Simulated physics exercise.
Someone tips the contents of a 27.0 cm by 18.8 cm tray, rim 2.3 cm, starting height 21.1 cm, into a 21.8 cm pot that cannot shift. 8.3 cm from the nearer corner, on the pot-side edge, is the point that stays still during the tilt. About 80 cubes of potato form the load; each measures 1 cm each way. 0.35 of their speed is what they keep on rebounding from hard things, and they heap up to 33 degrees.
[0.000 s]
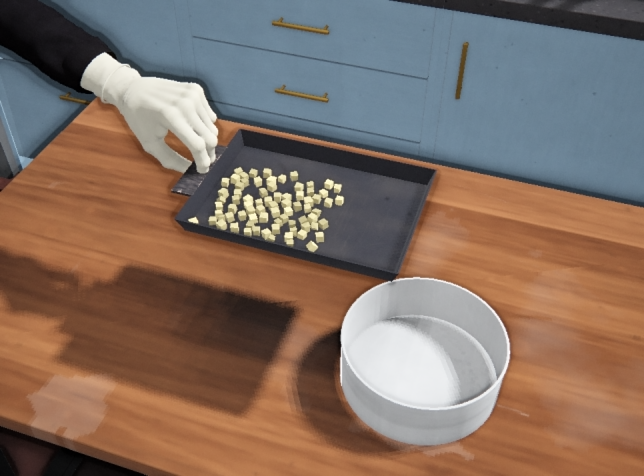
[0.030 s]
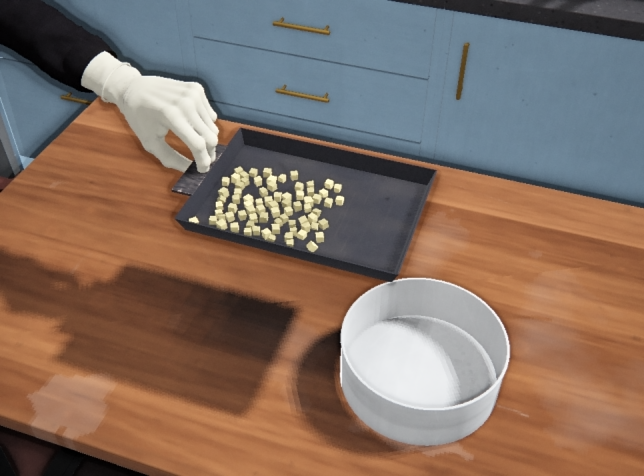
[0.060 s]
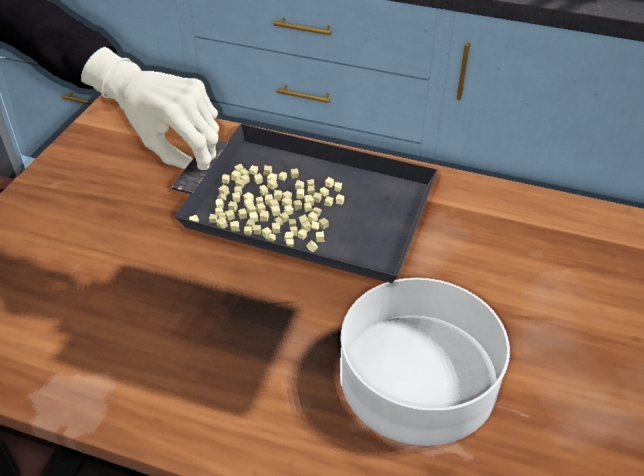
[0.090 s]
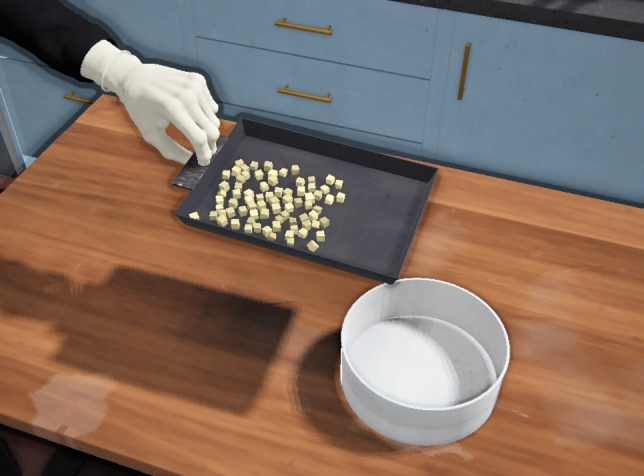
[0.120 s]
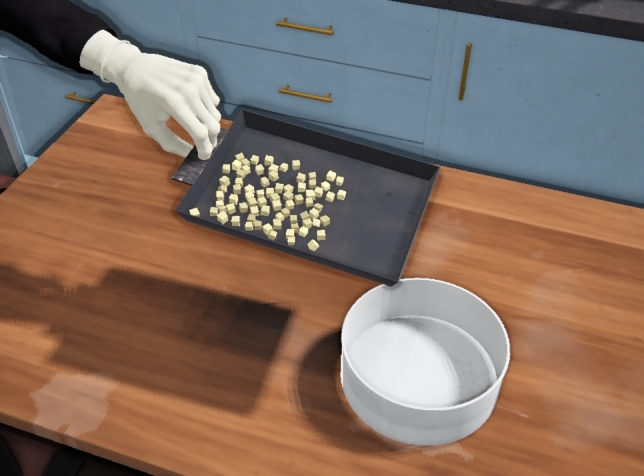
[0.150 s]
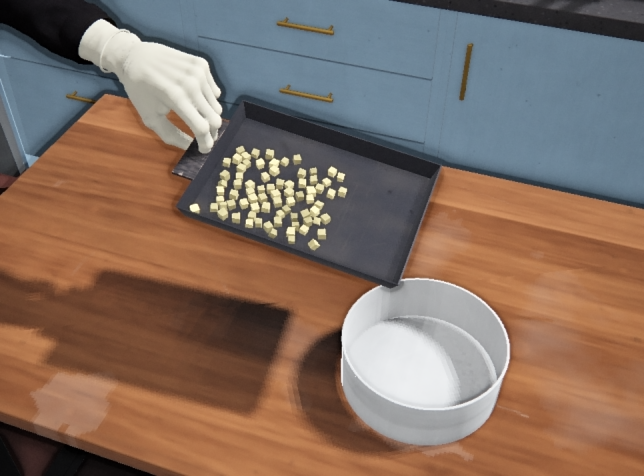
The clip opens on a white-gloved hand holding a dark tray of small pale yellow cubes above a wooden counter, with an empty round white pot at front right. After a nearly still start, the hand tilts the tray slightly, its back edge rising while the cubes stay clustered toward the left.
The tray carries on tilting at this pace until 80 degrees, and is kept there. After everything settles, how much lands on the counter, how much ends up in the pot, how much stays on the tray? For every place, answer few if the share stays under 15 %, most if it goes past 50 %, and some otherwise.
Shares - counter: Few; pot: Most; tray: Few.
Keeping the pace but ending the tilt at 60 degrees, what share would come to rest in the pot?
60 percent.
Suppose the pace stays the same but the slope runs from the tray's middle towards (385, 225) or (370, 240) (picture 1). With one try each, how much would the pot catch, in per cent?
Estimate: Some 75 % and some 95 % respectively.
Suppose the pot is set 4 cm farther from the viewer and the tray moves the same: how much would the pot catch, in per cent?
With that change it comes to something like 65 in a hundred.
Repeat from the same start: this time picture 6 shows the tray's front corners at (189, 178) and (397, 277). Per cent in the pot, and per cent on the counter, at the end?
Pot 85 % / counter 15 %.
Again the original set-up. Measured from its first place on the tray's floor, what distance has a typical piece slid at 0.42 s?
It has moved some 1 cm from its start.
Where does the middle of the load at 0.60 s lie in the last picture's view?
My estimate is roughly (333, 253).
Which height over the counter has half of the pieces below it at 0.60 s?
The halfway line is at about 24 cm.
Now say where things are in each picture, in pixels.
In the first frame, tray tilt 0 degrees, front corners at (183, 216) and (393, 267); middle of the pieces at (273, 207); pot at (425, 338).
In the second frame, tray tilt 0 degrees, front corners at (183, 216) and (393, 268); middle of the pieces at (274, 206).
In the third frame, tray tilt 2 degrees, front corners at (184, 214) and (393, 270); middle of the pieces at (274, 205).
In the fourth frame, tray tilt 4 degrees, front corners at (184, 211) and (394, 272), lowest corner right front; middle of the pieces at (274, 202).
In the fifth frame, tray tilt 8 degrees, front corners at (184, 208) and (394, 274), lowest corner right front; middle of the pieces at (275, 199).
In the sixth frame, tray tilt 11 degrees, front corners at (185, 204) and (394, 277), lowest corner right front; middle of the pieces at (276, 195); pot at (425, 339). Its pace works out near 130 degrees a second.
Then, at 0.42 s, tilt 46 degrees; the tray holds 100 %, the pot 0 %.
After 0.60 s, tilt 69 degrees; the tray holds 100 %, the pot 0 %.
Then, at 0.90 s, tilt 80 degrees; the tray holds 10 %, the pot 85 %.
By 2.1 s all is still; counter 5 %, pot 90 %, tray 5 %.
